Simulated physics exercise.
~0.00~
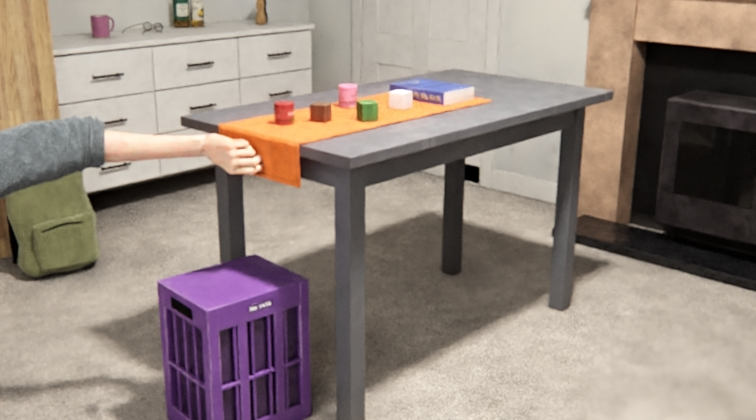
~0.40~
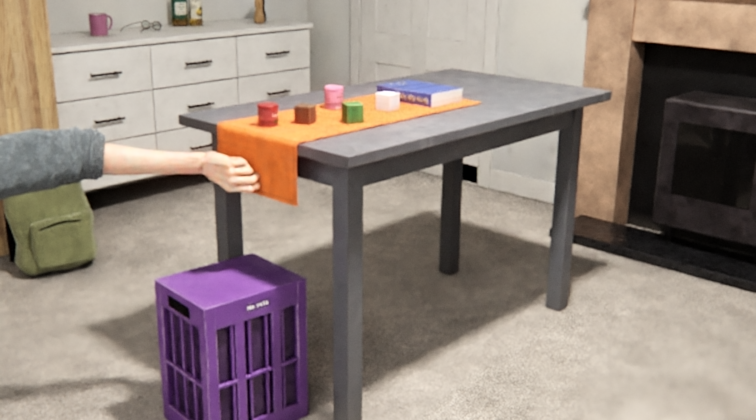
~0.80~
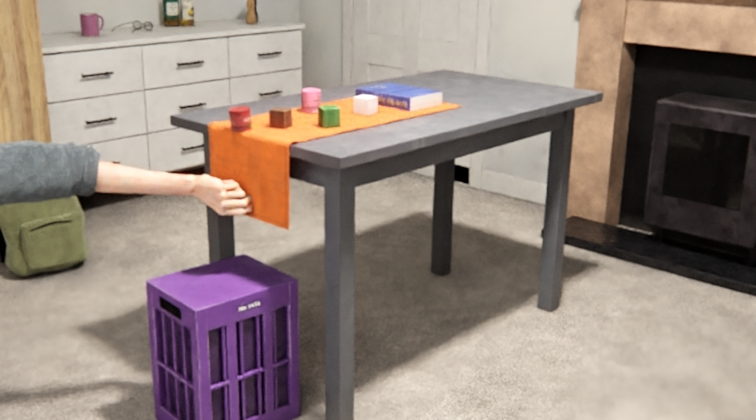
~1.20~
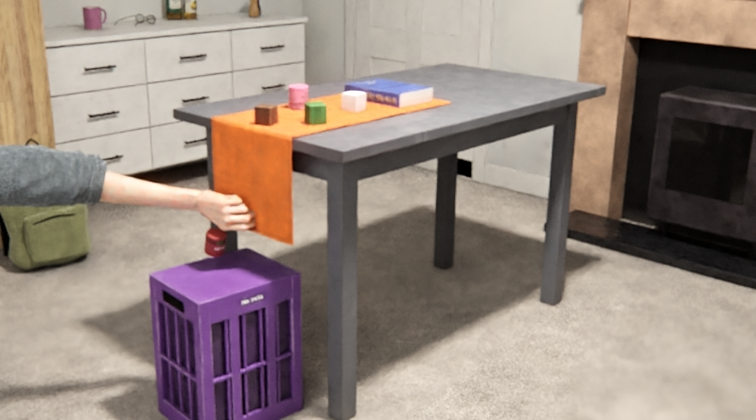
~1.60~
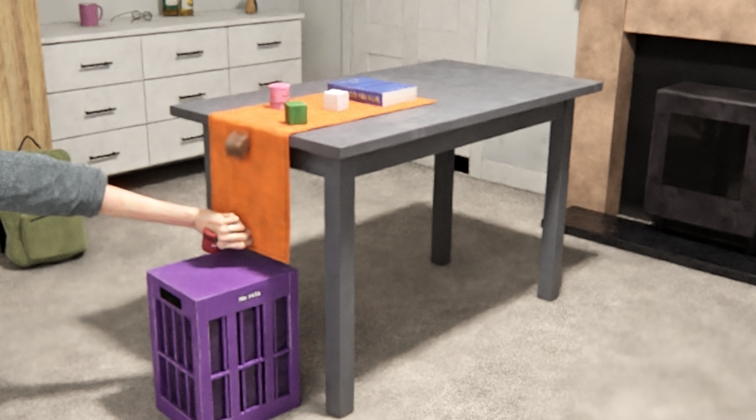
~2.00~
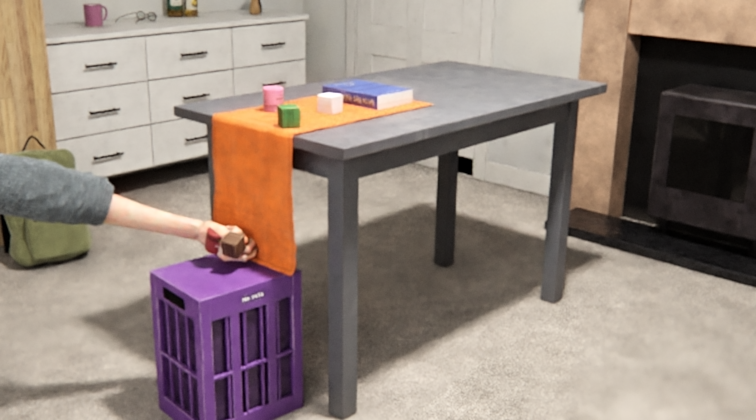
A hand pulls an orange runner down to a purple crate, dropping two objects off the table.
